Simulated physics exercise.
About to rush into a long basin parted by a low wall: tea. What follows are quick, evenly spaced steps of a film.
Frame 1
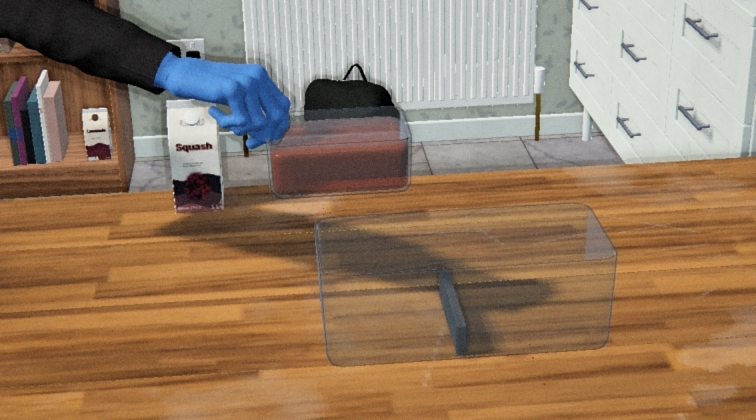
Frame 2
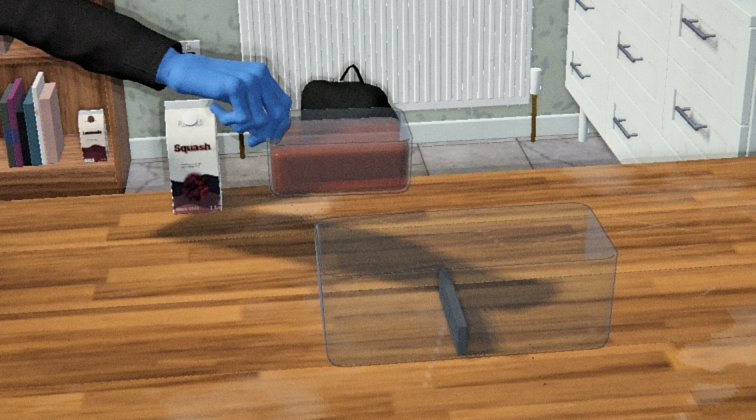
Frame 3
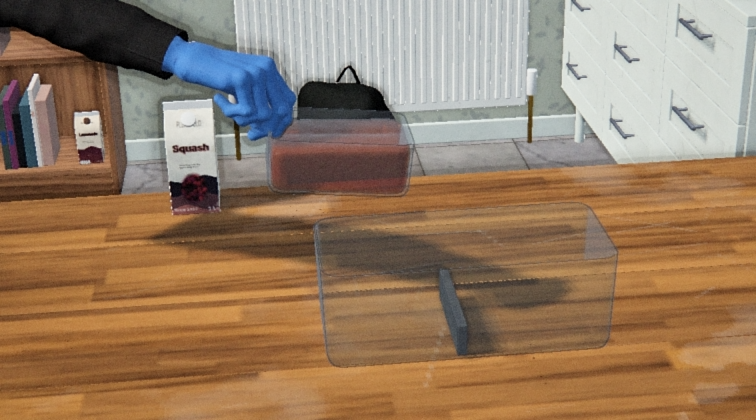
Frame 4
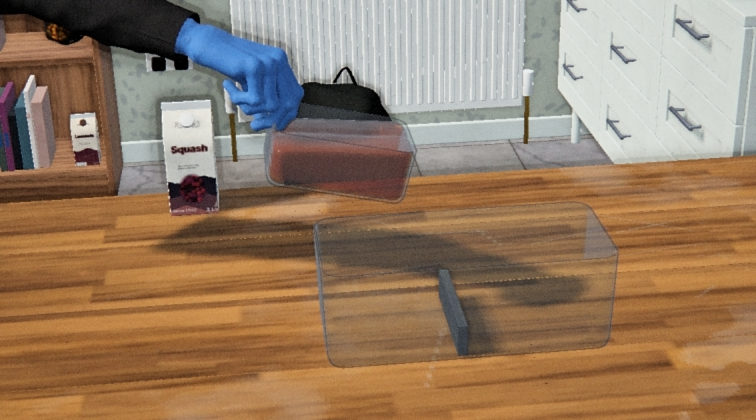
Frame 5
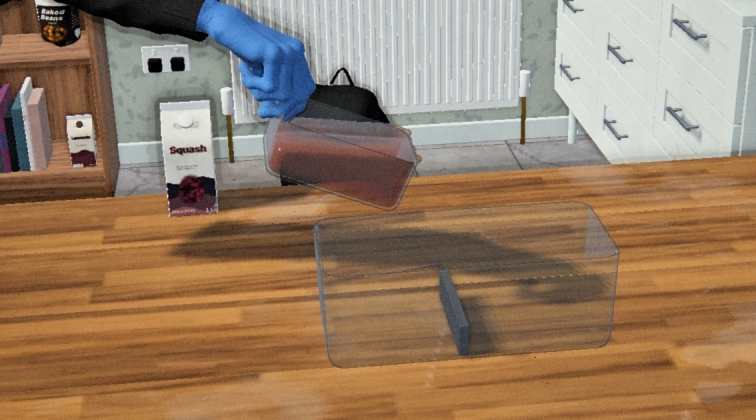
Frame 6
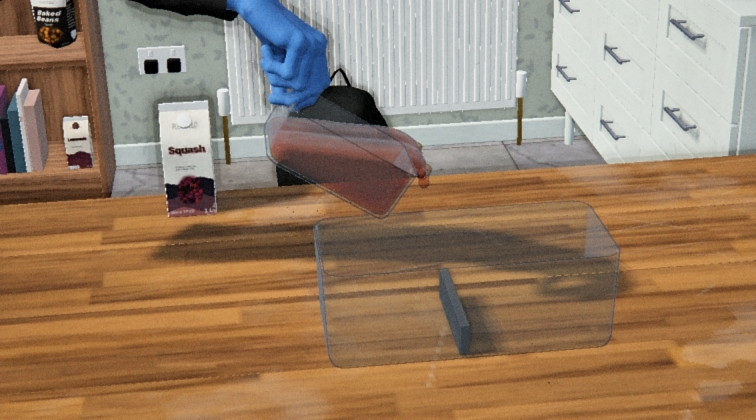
A blue-gloved hand holds a clear container of reddish liquid level above a wooden table, behind a long, empty clear basin with a low divider. The hand lifts the container's left side, tilting it steadily down to the right, until some liquid begins slipping over the right rim.
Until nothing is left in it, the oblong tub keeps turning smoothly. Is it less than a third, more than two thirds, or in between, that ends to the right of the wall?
Lands in the middle band.
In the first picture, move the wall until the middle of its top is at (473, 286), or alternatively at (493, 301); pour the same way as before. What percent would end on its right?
Try 1: Some 20 %; try 2: 25 %.
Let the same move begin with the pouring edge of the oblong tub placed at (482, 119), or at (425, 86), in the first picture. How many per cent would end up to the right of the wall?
Roughly 80 per cent, and 65 per cent.
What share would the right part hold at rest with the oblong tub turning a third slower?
Result: Roughly 60 %.
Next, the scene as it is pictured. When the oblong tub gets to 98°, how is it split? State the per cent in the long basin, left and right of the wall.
About 20 % left and about 45 % right.
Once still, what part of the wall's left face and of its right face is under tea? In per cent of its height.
40 % left, 40 % right.
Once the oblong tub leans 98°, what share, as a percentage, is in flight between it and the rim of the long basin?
I'd say some 25 per cent of it.
A moment on, the tilt is 98° and 9 per cent is still to pour, 21 is left of the wall and 45 right of it.
Next, the tilt is 114° and 1 per cent is still to pour, 39 is left of the wall and 52 right of it.
Then the tilt is 114° and 0 per cent is still to pour, 43 is left of the wall and 53 right of it.
Later the tilt is 114° and 0 per cent is still to pour, 44 is left of the wall and 53 right of it.
In the end 44 per cent lies left of the wall, 53 right of it and 4 outside.
